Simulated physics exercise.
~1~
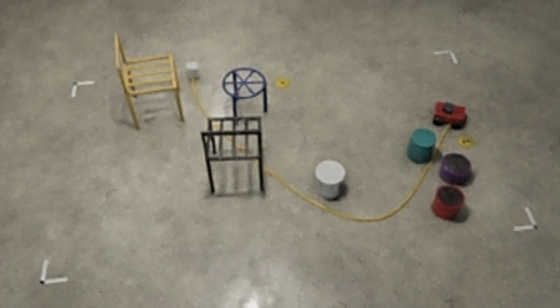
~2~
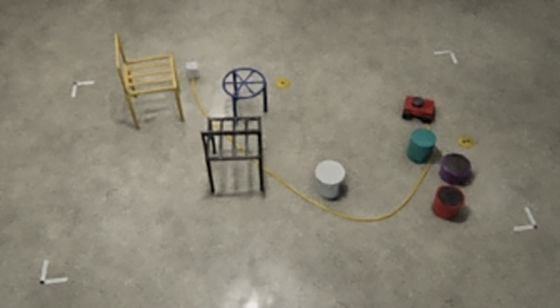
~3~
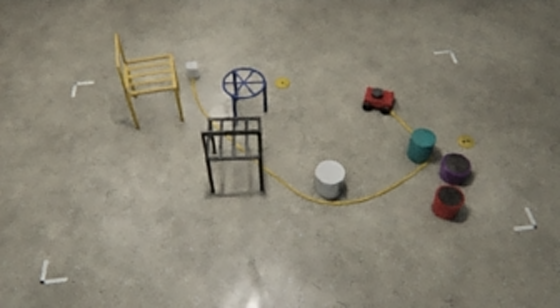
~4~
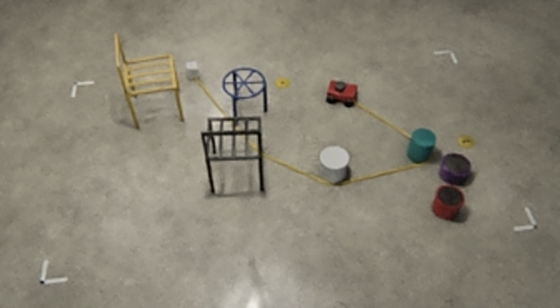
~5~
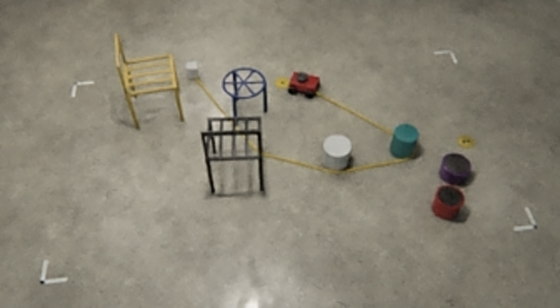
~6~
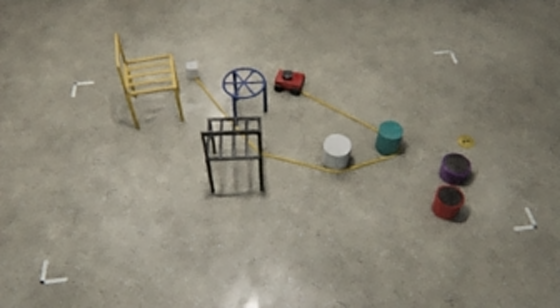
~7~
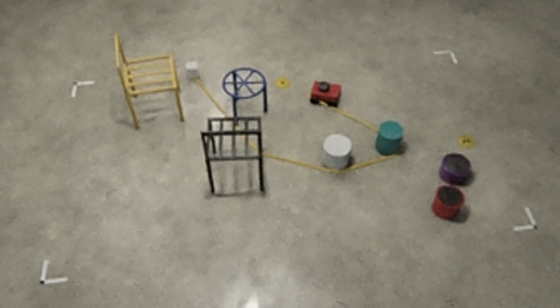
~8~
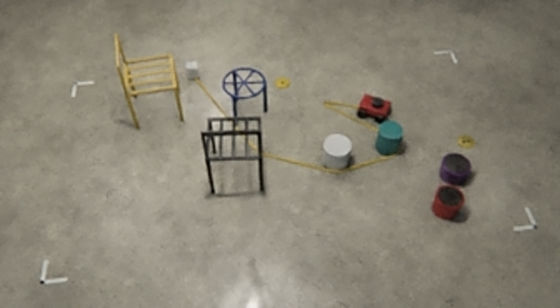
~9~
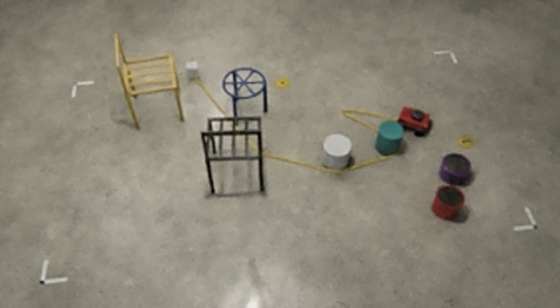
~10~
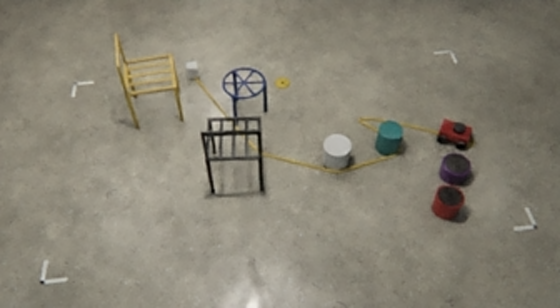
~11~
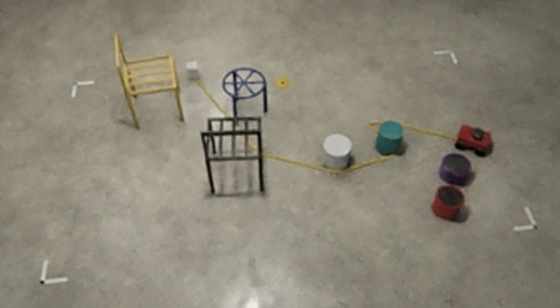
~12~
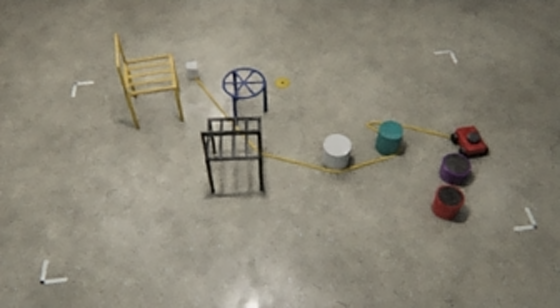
On a grey shop floor, a yellow lead runs from a small pale block near a yellow chair, past a blue stool, a black chair and a white bin, to a red cart at the right. The cart drives left behind the teal tub, and the lead draws tight around tub and bin. The white bin slides slightly upward, then the teal tub is dragged a short way left. Near the blue stool the cart reverses course and heads right, its lead going slack. It passes behind the tub and stops above the purple pot, with the lead still attached.
